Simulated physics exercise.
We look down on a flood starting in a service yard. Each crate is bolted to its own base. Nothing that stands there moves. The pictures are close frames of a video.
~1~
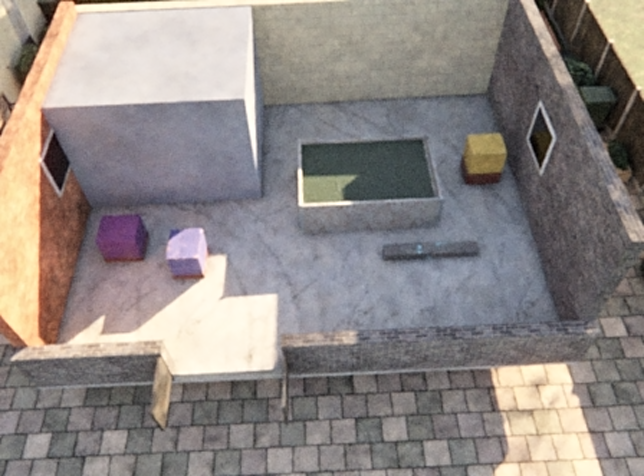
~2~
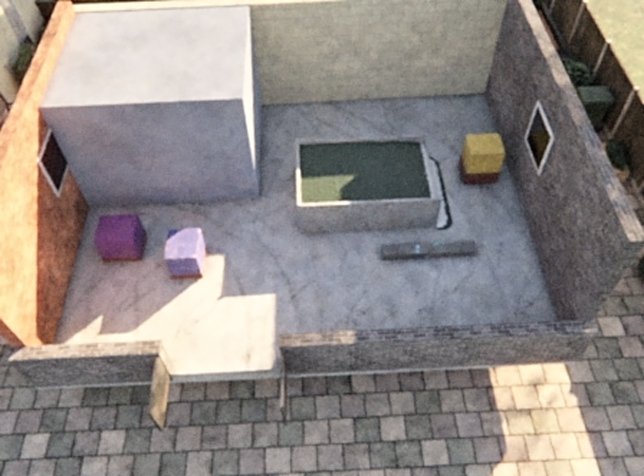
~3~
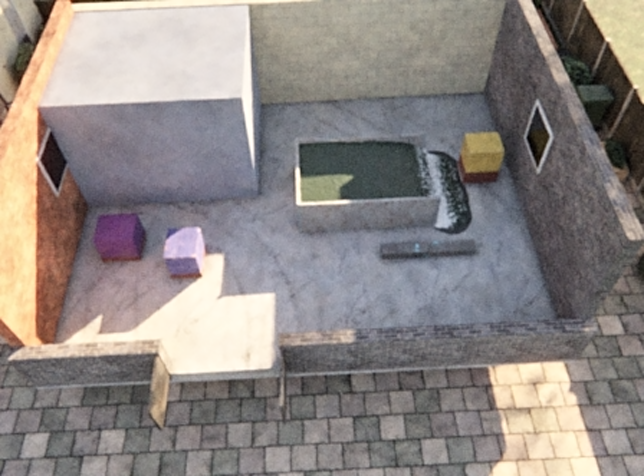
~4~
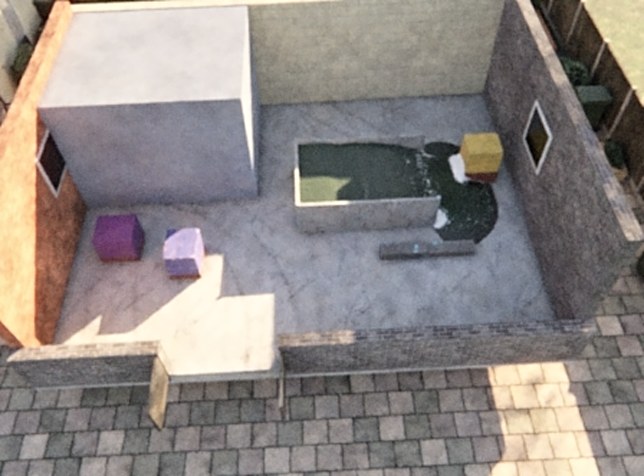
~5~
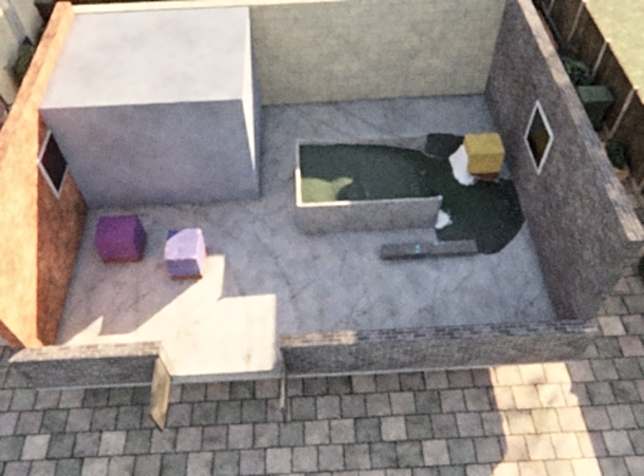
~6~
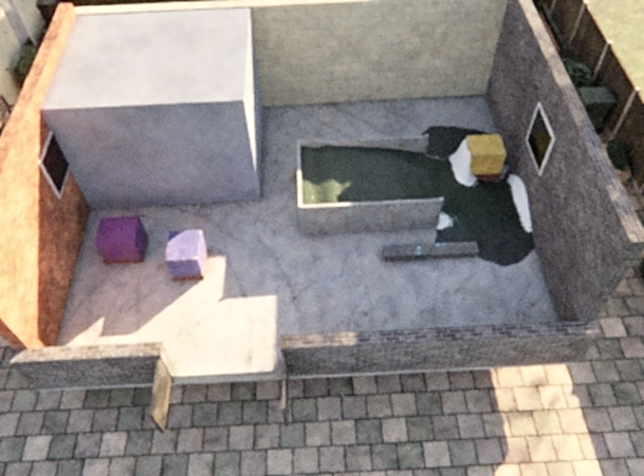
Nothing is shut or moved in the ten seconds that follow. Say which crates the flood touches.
In the end: The yellow crate is soaked; the purple crate is soaked; the blue crate is soaked.
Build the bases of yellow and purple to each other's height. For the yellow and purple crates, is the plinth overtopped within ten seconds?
In short: Yellow crate ends up wet; purple crate keeps dry.
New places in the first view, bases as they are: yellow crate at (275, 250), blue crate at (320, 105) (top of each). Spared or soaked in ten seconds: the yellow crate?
Then: The yellow crate keeps dry.
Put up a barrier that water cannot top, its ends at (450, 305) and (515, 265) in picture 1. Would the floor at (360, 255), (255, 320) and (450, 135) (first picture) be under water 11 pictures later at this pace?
As listed: Not flooded, no water, under water.
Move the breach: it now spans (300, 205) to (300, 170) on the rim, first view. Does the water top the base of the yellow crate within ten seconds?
My reading: Yellow escapes it.
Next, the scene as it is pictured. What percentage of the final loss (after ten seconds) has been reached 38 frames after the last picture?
I make it 10 per cent.
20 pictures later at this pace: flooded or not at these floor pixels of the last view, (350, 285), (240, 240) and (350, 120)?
As listed: Flooded, not flooded, covered.
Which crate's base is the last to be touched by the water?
The crate marked purple.
A moment on, water covers 20 % of the floor; the yellow crate water round its plinth, the purple crate not reached, the blue crate not reached.
Next, water covers 25 % of the floor; the yellow crate water round its plinth, the purple crate not reached, the blue crate not reached.
Then, water covers 45 % of the floor; the yellow crate water round its plinth, the purple crate not reached, the blue crate not reached.
Later, water covers 90 % of the floor; the yellow crate water round its plinth, the purple crate water round its plinth, the blue crate water round its plinth.
In the end, water covers 100 % of the floor; the yellow crate was topped, the purple crate was topped, the blue crate was topped.
